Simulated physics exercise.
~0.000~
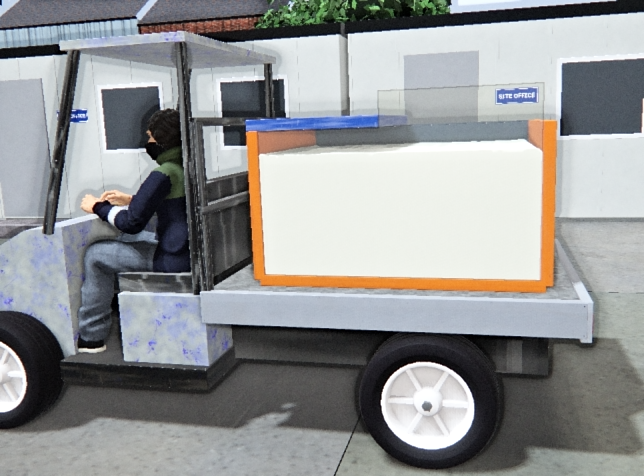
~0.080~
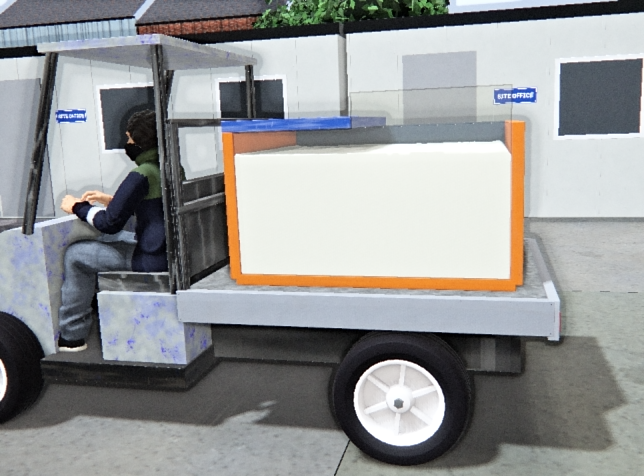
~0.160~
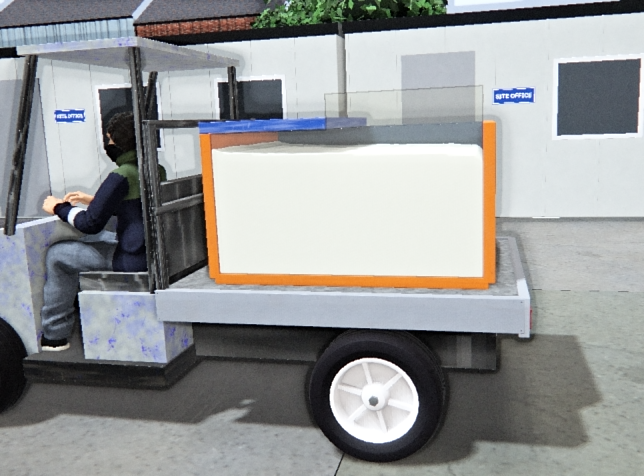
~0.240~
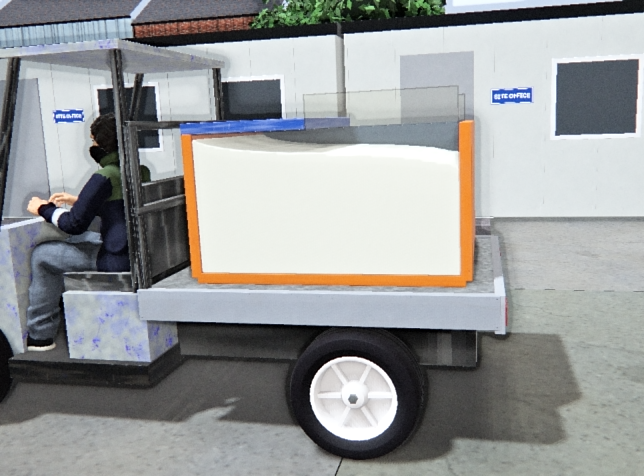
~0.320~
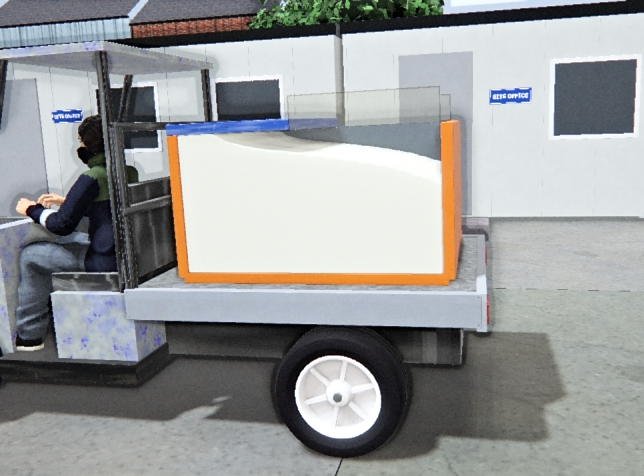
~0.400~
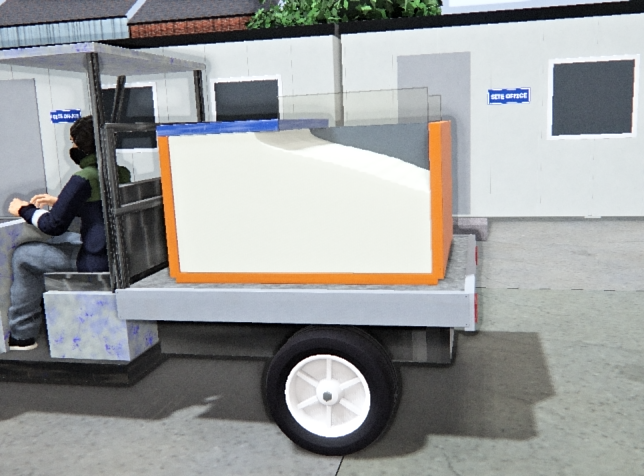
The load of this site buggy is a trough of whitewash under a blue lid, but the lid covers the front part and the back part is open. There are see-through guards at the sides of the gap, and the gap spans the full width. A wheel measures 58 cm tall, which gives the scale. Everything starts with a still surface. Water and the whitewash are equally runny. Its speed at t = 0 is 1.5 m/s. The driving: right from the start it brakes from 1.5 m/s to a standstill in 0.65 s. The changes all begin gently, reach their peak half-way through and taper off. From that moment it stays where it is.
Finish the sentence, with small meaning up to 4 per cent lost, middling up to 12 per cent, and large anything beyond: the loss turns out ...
The loss turns out small.
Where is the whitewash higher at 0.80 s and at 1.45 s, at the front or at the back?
Tilt: Towards the fore end, then towards the aft end.
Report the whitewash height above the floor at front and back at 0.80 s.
Close to 60 cm at the front end and 42 cm at the back end.
After 0.80 s the surface stands 59 cm on the front, 43 cm on the back; there is no loss.
After 1.10 s the surface stands 50 cm on the front, 62 cm on the back; the loss stands at 1 per cent, over the back.
After 1.45 s the surface stands 44 cm on the front, 56 cm on the back; the loss stands at 1 per cent, over the back.
After 3.54 s the loss stands at 1 per cent, over the back, 7 of 648 litres.
